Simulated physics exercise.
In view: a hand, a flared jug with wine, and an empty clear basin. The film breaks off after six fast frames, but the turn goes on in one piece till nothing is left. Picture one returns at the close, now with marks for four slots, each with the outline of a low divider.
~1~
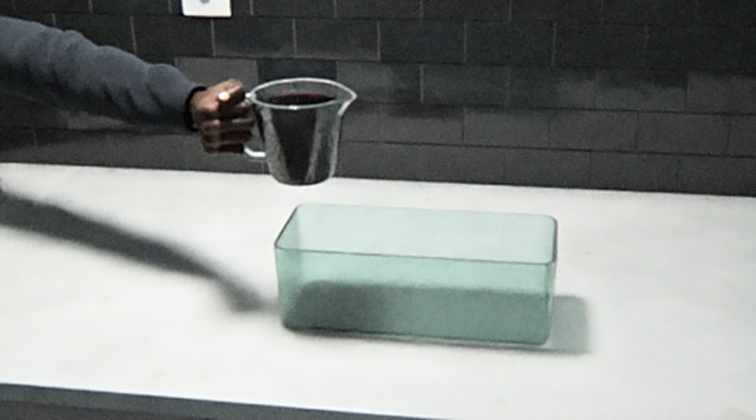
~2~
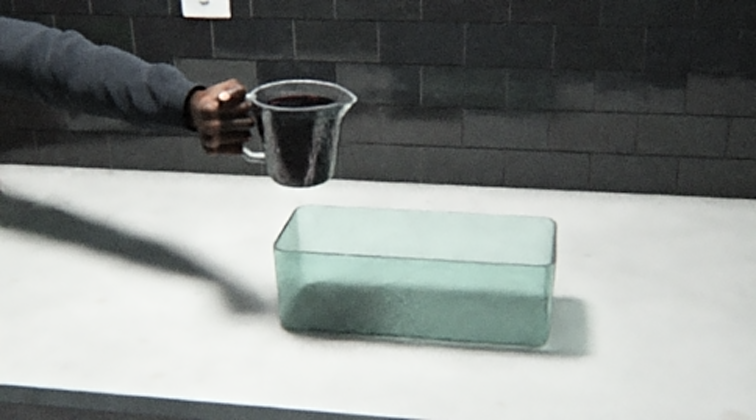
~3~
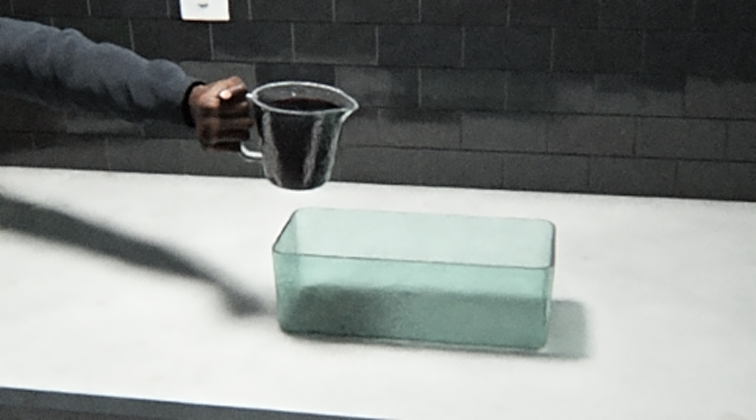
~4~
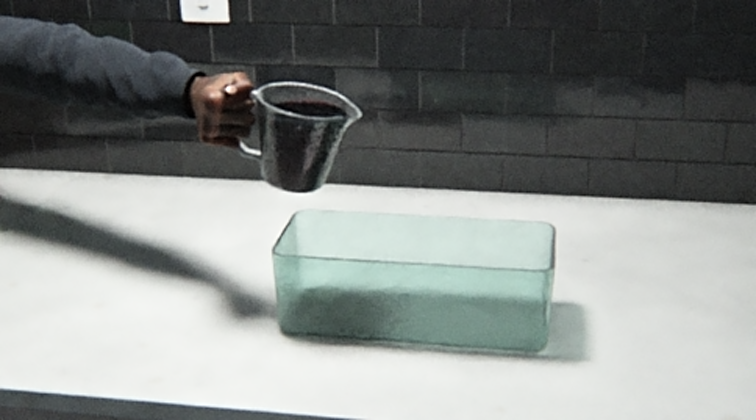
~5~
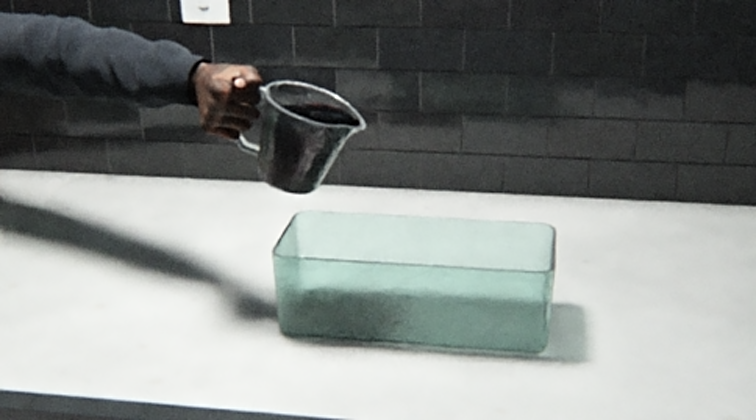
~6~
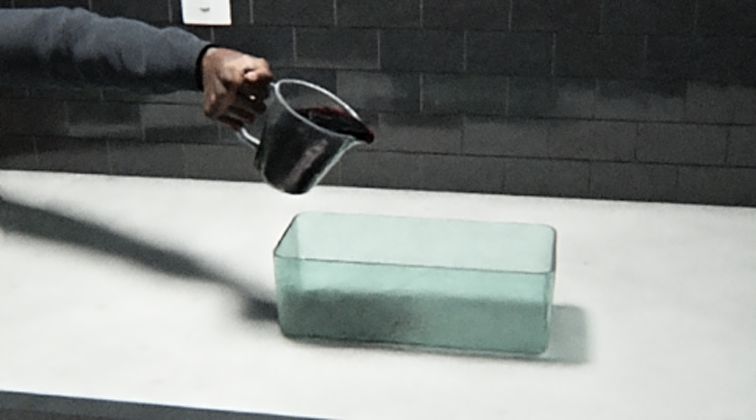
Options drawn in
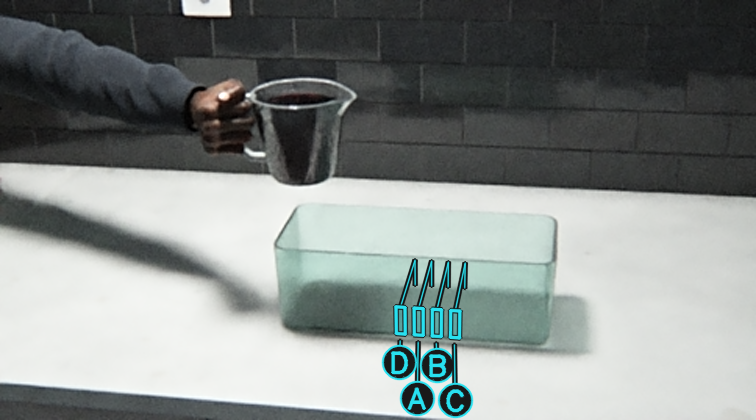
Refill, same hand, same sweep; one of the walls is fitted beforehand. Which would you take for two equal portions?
Best: D.
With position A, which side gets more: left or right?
More ends on the left.
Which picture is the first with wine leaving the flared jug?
In picture 6.
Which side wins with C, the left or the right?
The left one.
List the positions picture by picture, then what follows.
Upright, lip at (354, 97); basin from (282, 323) to (550, 342); nothing has left yet.
Upright, lip at (355, 100); nothing has left yet.
Tipped about 5°, lip at (356, 107); nothing has left yet.
Tipped about 12°, lip at (360, 116); nothing has left yet.
Tipped about 20°, lip at (364, 126); nothing has left yet.
Tipped about 30°, lip at (367, 139); wine is over the lip, down to (367, 139).
On the marked copy, A at (418, 341); B at (436, 343); C at (454, 344); D at (400, 340).
Choosing A, about 79 % ends left of the wall and 18 % right of it.
Choosing B, about 92 % ends left of the wall and 6 % right of it.
Choosing C, about 91 % ends left of the wall and 8 % right of it.
Choosing D, about 53 % ends left of the wall and 46 % right of it.
